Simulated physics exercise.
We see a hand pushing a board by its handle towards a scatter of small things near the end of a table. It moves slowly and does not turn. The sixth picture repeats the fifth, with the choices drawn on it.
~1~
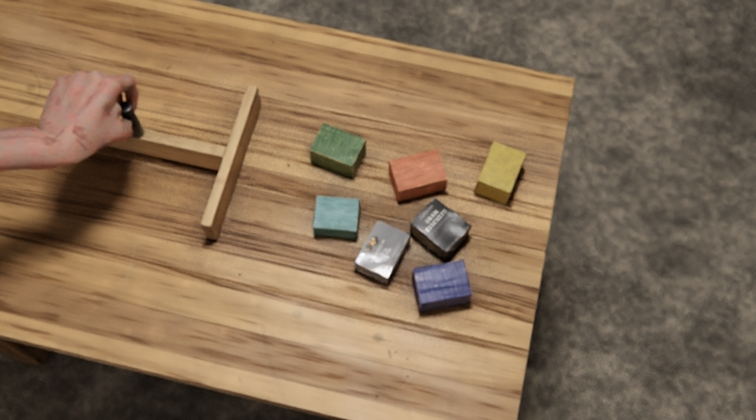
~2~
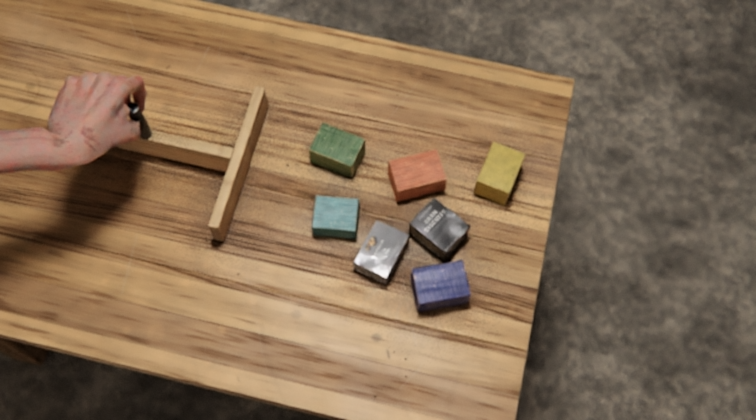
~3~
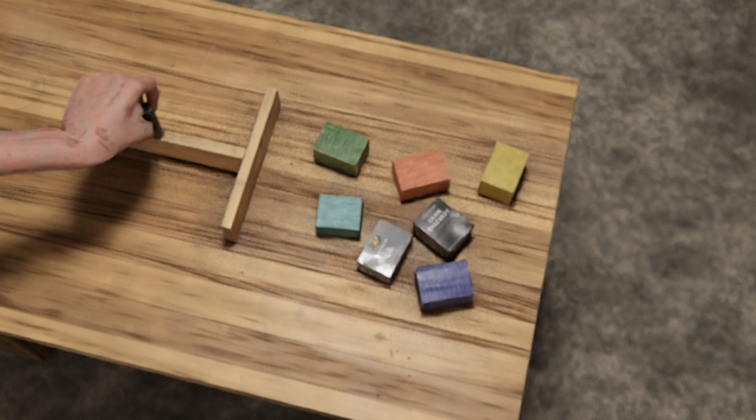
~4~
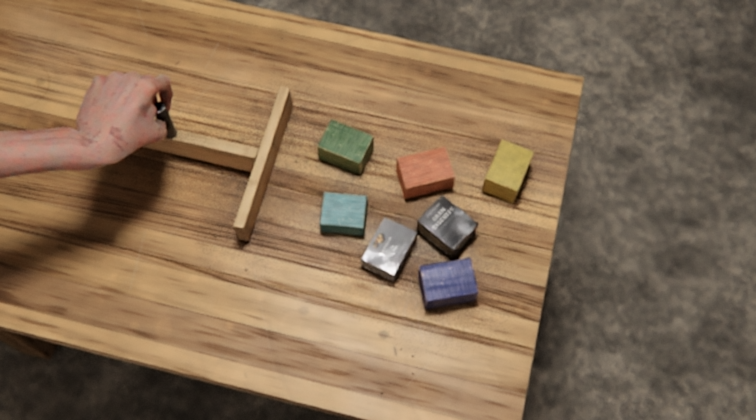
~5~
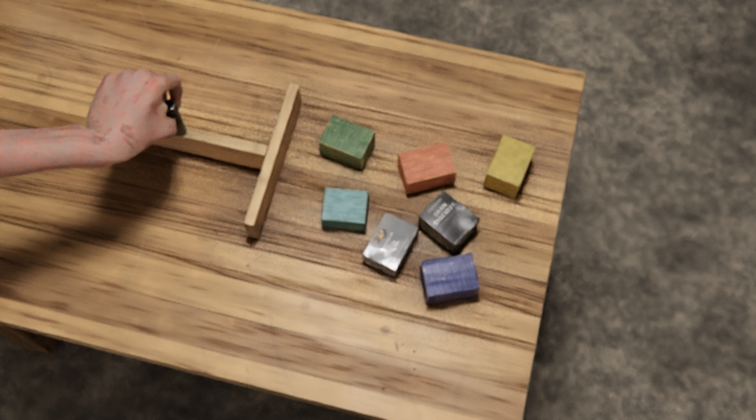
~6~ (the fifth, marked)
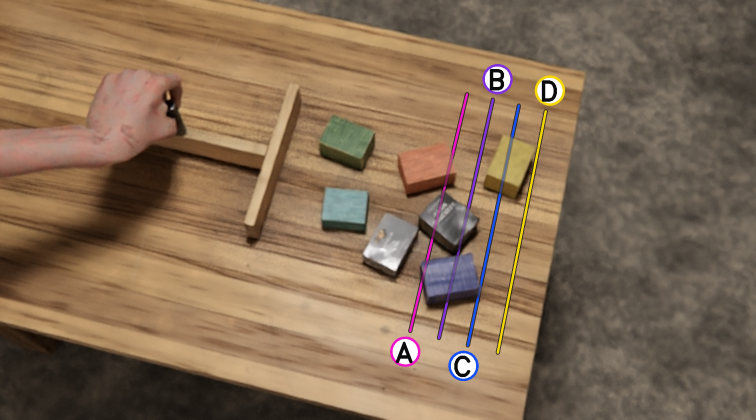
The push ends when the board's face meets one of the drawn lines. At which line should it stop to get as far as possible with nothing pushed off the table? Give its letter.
Up to line B.
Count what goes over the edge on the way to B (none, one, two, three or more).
The count is none.
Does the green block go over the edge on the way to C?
By then, no.
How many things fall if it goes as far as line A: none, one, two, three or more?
By then, none.
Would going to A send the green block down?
No.
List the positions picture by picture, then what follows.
In the first frame, turquoise block (337, 217); grey packet (383, 253); green block (338, 151).
In the second frame, board (237, 154); yellow block (499, 174).
In the third frame, board (249, 155); orange block (421, 175).
In the fourth frame, board (263, 154); turquoise block (344, 214).
In the fifth frame, board (272, 152); green block (347, 143); yellow block (509, 167); black packet (448, 222).
On the marked copy, A at (440, 206); B at (467, 212); C at (495, 219); D at (523, 225).
Following B. Soon after the start, board (341, 168); orange block (432, 170); green block (381, 148).
Later, board (412, 184); yellow block (536, 170); orange block (494, 191).
In the end, board (466, 196); yellow block (557, 172); orange block (544, 211); nothing has fallen.
As for the rest, A is safe but short; C drops the yellow block, black packet and orange block; D drops the yellow block, black packet and orange block.
